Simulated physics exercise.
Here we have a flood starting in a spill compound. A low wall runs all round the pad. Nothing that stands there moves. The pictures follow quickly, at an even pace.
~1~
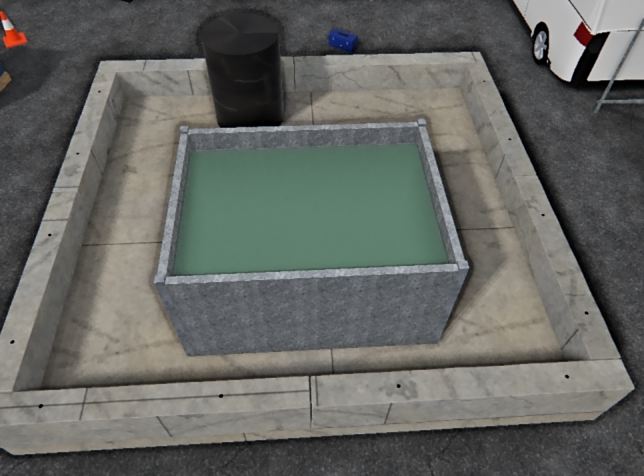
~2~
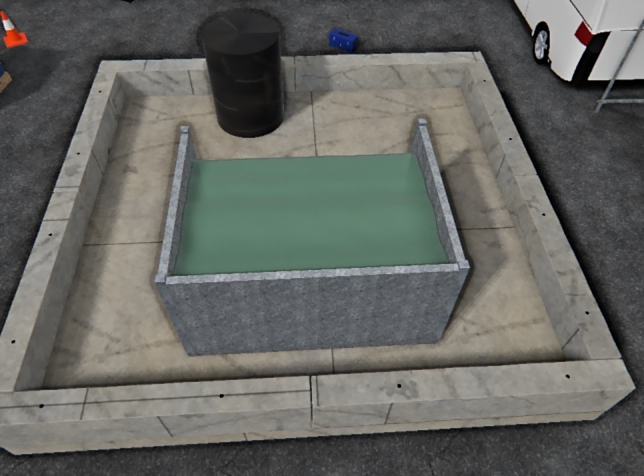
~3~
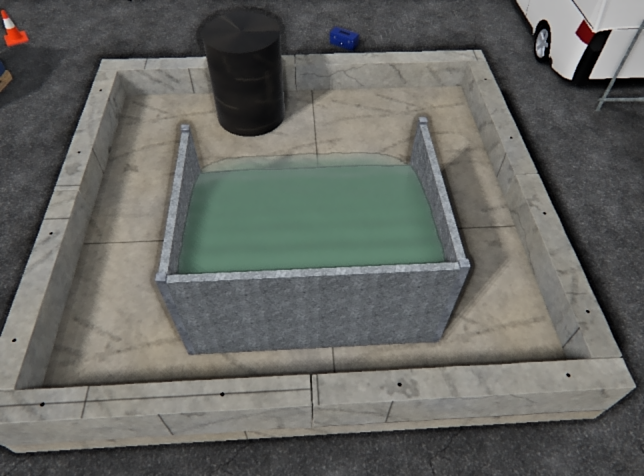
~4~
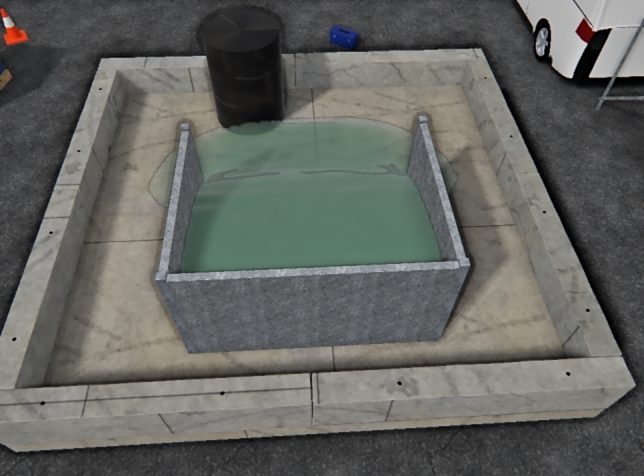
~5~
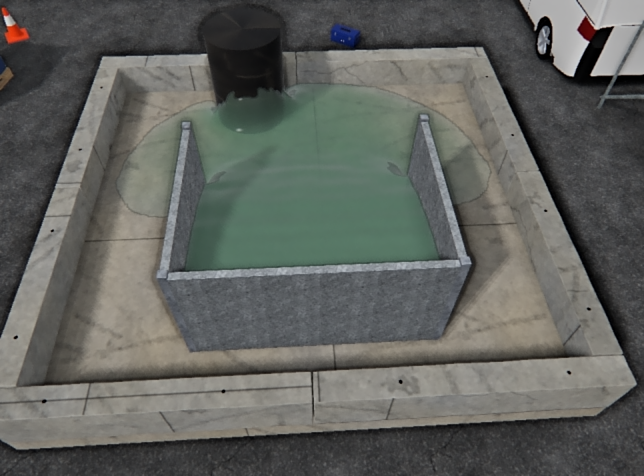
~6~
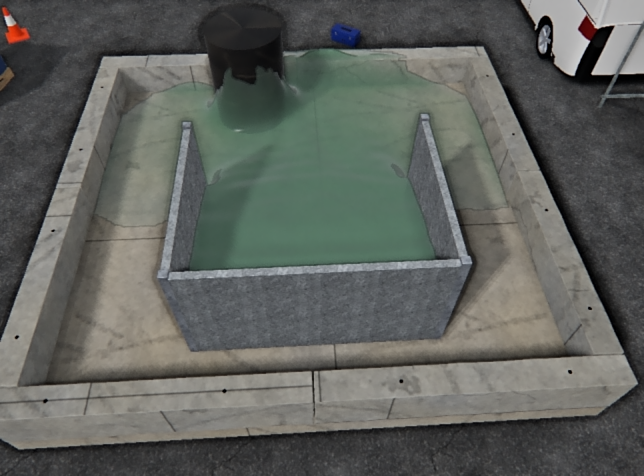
In this clip, the far wall of a grey tank of green water disappears, and the water pours out through the gap, spreading across the walled pad on both sides and around the base of a black barrel.
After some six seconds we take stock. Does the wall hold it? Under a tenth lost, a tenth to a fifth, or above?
The share lost is a tenth to a fifth.
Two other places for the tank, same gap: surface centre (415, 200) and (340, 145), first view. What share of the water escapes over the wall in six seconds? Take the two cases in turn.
Near 16 and 20 in a hundred.
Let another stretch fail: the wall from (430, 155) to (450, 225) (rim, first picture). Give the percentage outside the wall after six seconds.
About 12 per cent.
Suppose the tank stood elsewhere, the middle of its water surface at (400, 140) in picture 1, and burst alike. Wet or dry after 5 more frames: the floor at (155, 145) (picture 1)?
Answer: Under water.
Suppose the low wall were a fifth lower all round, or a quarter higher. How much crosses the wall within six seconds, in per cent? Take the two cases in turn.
Near 22 and 6 in a hundred.
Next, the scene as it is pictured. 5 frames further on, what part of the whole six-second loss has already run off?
Near 20 in a hundred.
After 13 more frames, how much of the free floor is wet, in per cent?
Close to 85 %.
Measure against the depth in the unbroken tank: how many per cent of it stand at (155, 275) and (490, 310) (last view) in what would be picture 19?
Roughly 4 and 4 per cent, in turn.
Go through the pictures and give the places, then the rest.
The tank at (309, 199) is whole and still, in the first picture.
The front is at a hidden place, out from the gap on the tank's far side, in the second picture.
The front is at a hidden place, out from the gap on the tank's far side, in the third picture.
Water pours out on the tank's far side and has run to (175, 158), in the fourth picture.
The front is at (365, 88), out from the gap on the tank's far side, in the fifth picture.
The front is at (163, 94), out from the gap on the tank's far side, in the sixth picture.
A moment on, water covers 55 % of the floor; the low wall has let 0 % over.
Next, water covers 55 % of the floor; the low wall has let 3 % over.
Then, water covers 70 % of the floor; the low wall has let 12 % over.
Later, water covers 80 % of the floor; the low wall has let 13 % over.
In the end, water covers 80 % of the floor; the low wall has let 13 % over.
